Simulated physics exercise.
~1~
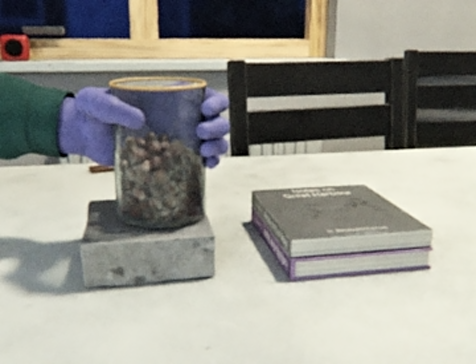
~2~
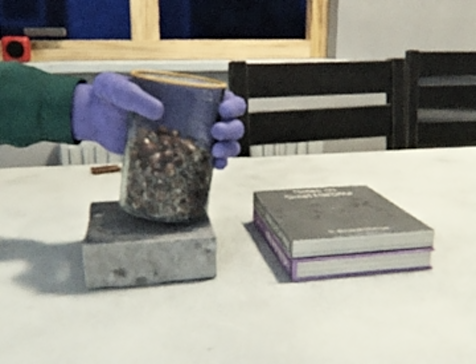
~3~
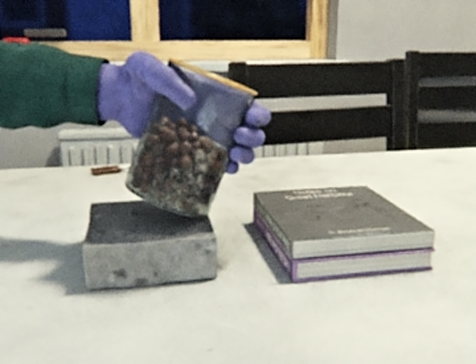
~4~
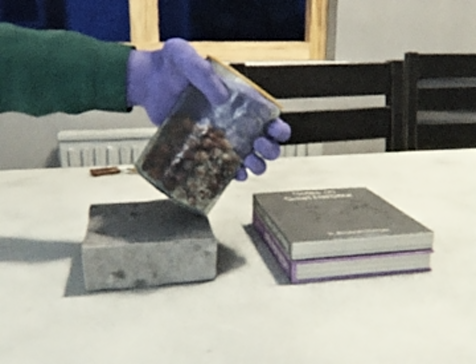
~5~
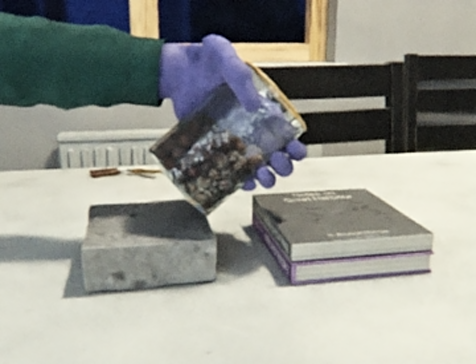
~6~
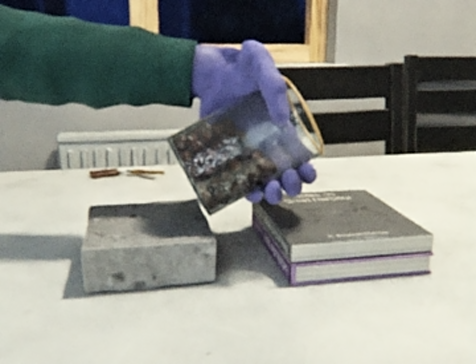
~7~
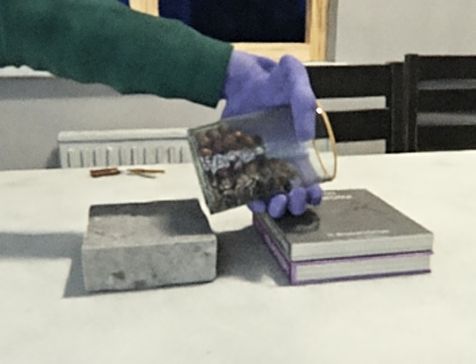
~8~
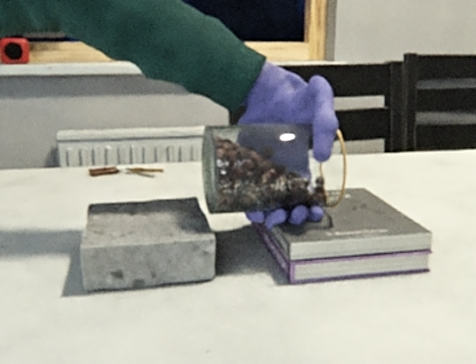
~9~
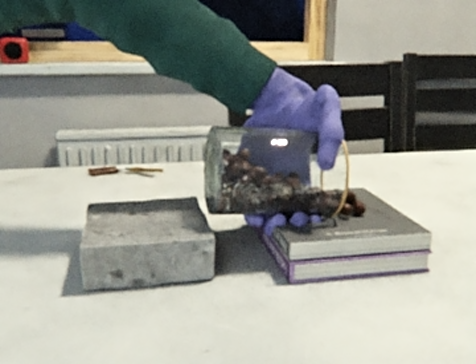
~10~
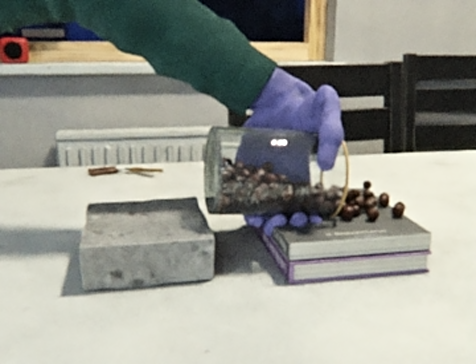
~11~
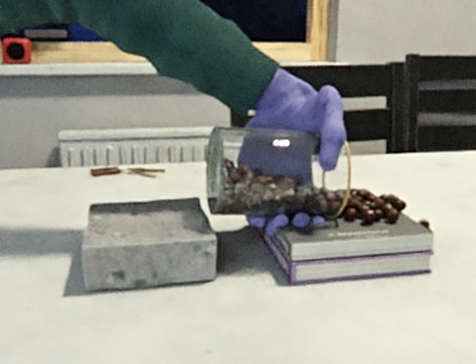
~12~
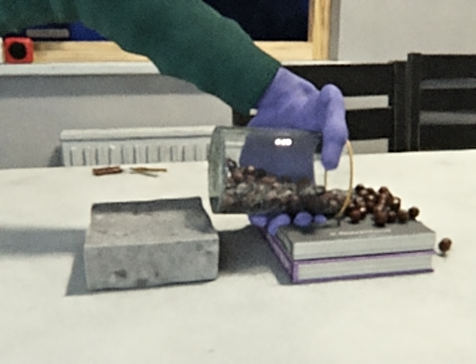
A gloved hand tips a glass rightward onto stacked books, and some brown balls spill out.
